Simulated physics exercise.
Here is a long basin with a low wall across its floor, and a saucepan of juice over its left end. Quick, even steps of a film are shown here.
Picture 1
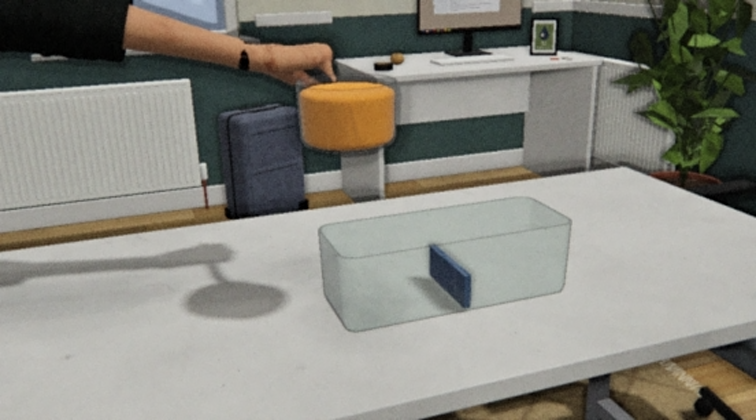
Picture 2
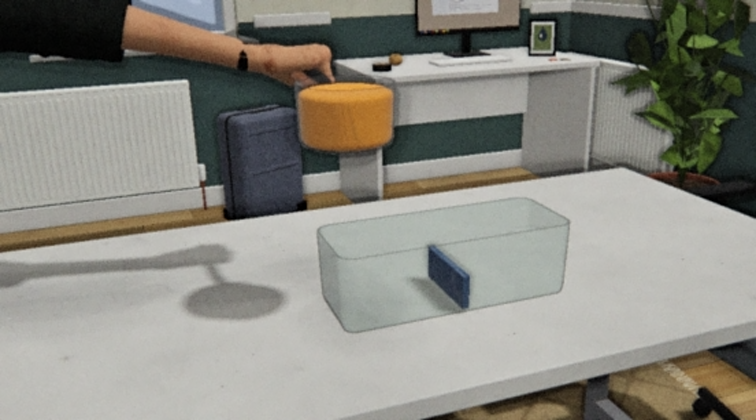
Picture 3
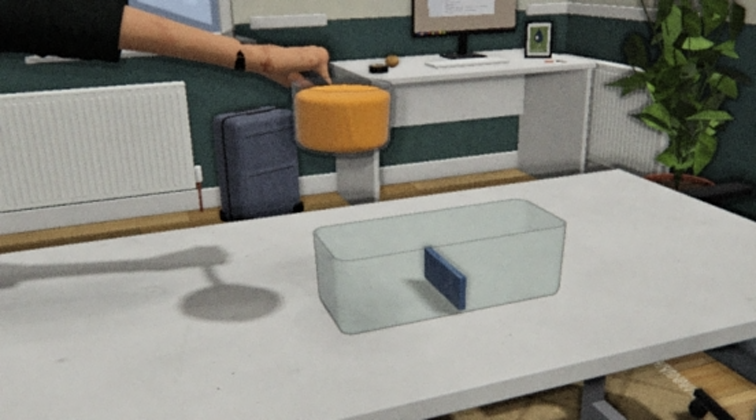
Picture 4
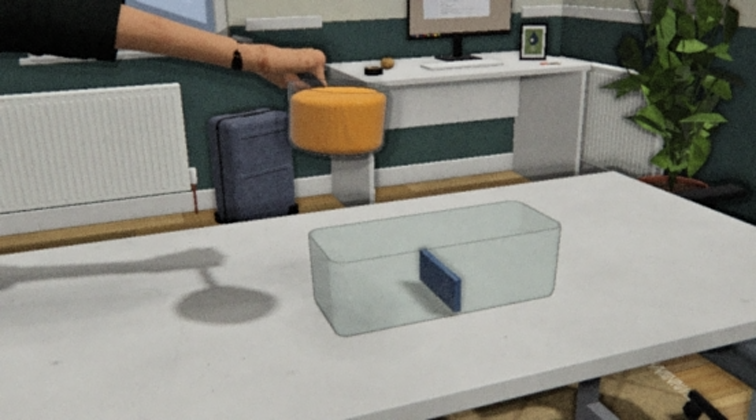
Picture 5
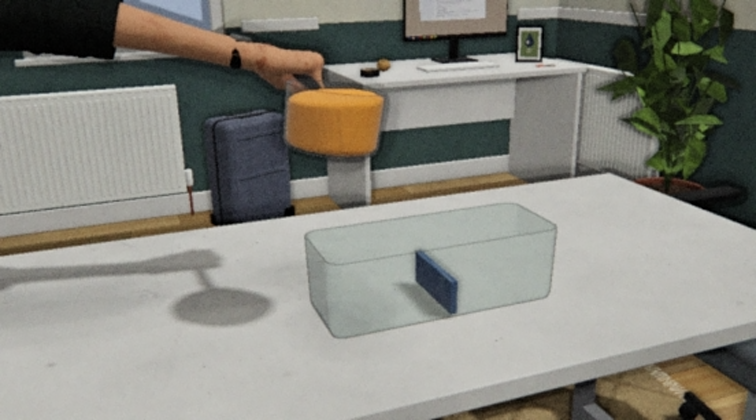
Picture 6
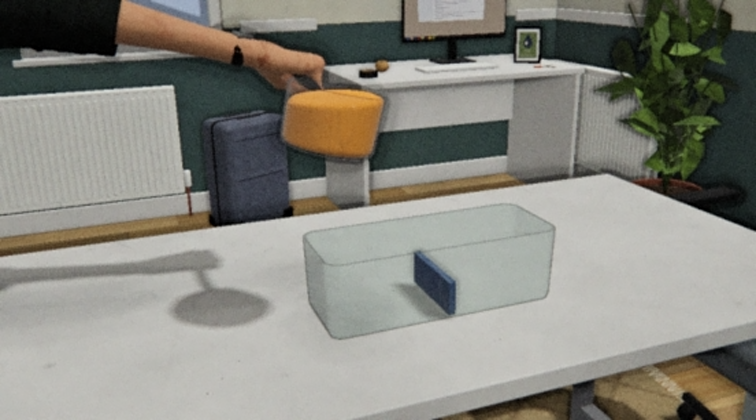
A hand reaching in from the upper left holds an orange saucepan above the left end of a long, clear basin on a white table, seen from slightly above in a room with a radiator, suitcase, desk and plant. A low blue wall stands across the basin's floor. The saucepan gradually leans to the right, slowly at first, while the view shifts very slightly.
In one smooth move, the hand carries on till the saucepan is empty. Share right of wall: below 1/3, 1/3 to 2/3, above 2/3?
The amount right of the wall is going to settle in the middle, one third to two thirds.
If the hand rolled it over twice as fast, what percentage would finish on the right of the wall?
Near 25 parts in a hundred.
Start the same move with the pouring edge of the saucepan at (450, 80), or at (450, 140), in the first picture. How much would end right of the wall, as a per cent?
Start one gives close to 95 percent, start two close to 90 percent.
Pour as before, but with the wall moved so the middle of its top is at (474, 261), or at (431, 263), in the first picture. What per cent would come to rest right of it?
About 5 % for the first and about 70 % for the second.
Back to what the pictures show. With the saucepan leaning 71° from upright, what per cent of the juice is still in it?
Around 55 in a hundred.
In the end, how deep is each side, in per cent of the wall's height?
The left reaches some 30 %, the right about 30 %.
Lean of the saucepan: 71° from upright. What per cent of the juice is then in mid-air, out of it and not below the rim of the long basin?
35 %.
A moment on, the saucepan is tipped part way and 54 per cent is still to pour, 6 is left of the wall and 8 right of it.
Next, the saucepan is tipped right over and 7 per cent is still to pour, 35 is left of the wall and 47 right of it.
Then the saucepan is tipped right over and 0 per cent is still to pour, 51 is left of the wall and 47 right of it.
Later the saucepan is tipped right over and 0 per cent is still to pour, 51 is left of the wall and 47 right of it.
At rest 51 per cent lies left of the wall, 47 right of it and 1 outside.
